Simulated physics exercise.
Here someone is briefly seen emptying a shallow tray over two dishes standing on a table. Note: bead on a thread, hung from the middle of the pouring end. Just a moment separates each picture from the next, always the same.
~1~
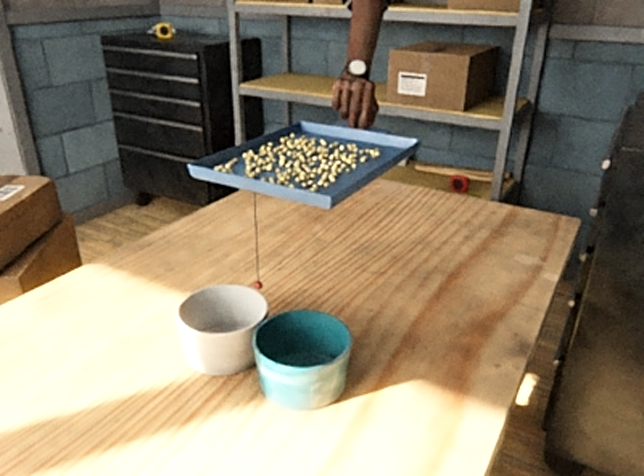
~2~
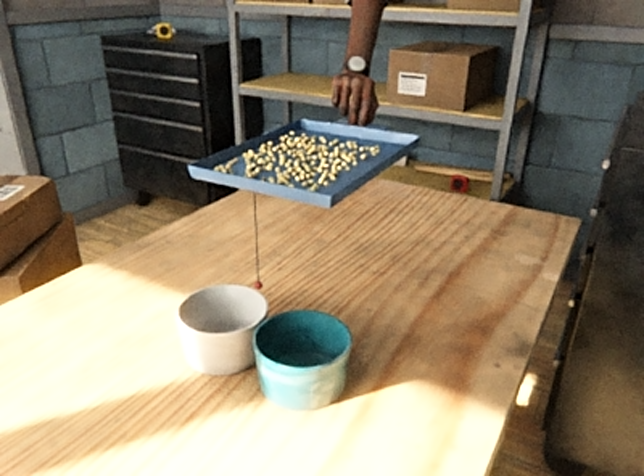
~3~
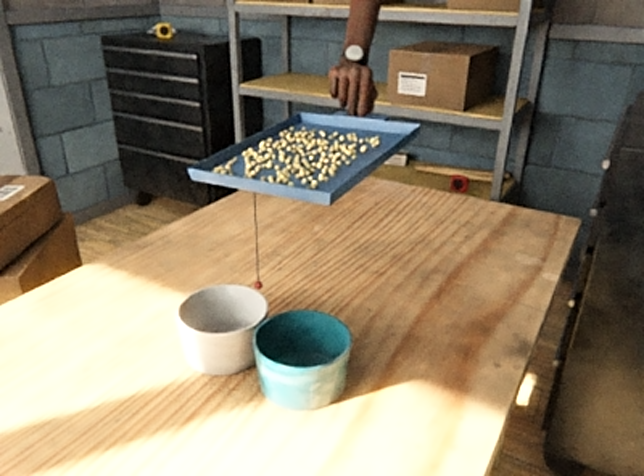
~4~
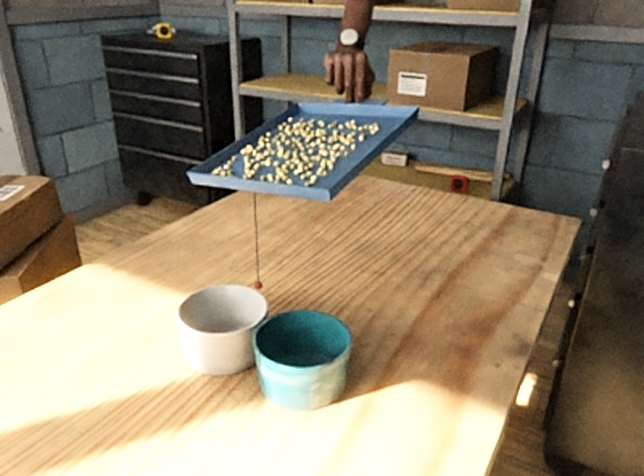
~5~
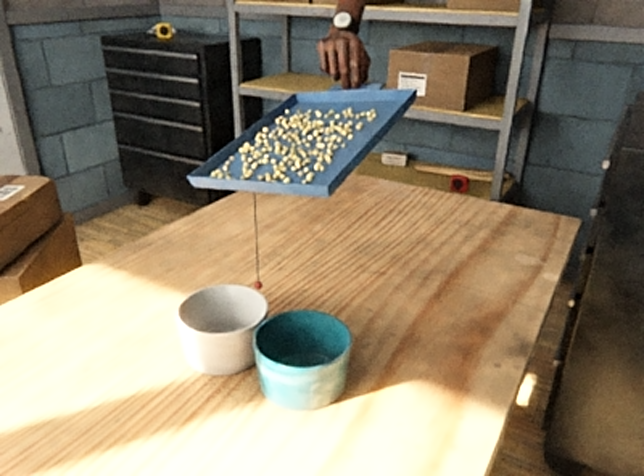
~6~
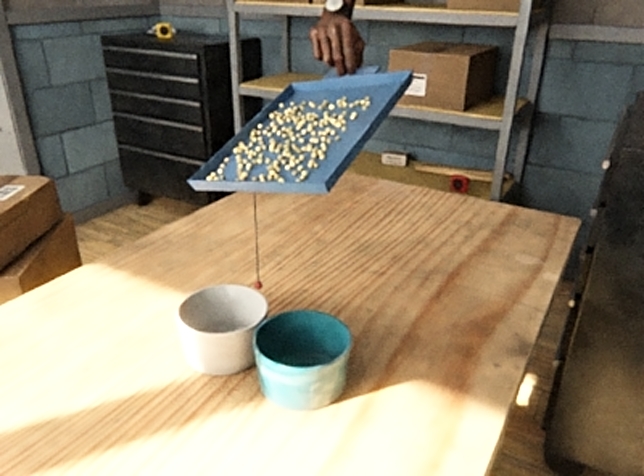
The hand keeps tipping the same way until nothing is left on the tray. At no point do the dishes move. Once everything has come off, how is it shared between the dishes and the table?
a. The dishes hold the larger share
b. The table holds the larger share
(b) The table holds the larger share.
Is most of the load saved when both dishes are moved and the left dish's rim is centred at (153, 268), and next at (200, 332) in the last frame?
First try: A majority; second try: A minority.
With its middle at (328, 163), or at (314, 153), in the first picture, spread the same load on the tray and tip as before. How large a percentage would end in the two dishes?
0 per cent for the first try, 0 per cent for the second.
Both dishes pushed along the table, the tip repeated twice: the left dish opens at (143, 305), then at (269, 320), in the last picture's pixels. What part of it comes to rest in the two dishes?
You'd get near 10 per cent and afterwards near 0 per cent.
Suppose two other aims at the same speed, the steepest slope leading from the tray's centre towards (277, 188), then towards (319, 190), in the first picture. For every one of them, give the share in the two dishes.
I'd put it at some 90 % and then some 40 %.
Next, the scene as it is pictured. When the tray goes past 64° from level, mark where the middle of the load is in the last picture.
I'd put the middle close to (215, 189).
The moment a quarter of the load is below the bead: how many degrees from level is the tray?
Near 85 degrees.
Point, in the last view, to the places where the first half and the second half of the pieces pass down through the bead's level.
Around (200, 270), followed by around (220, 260).
Soon after the last picture, tray tipped steeply; most on the tray; a small part in the air.
A little later, tray tipped past a quarter turn; about a quarter on the tray; a stray few in the left dish; about a third outside both; about a quarter in the air.
Later still, tray tipped past a quarter turn; a stray few in the left dish; nearly all outside both.
At rest, tray tipped past a quarter turn; none in the right dish; a stray few in the left dish; nearly all outside both.
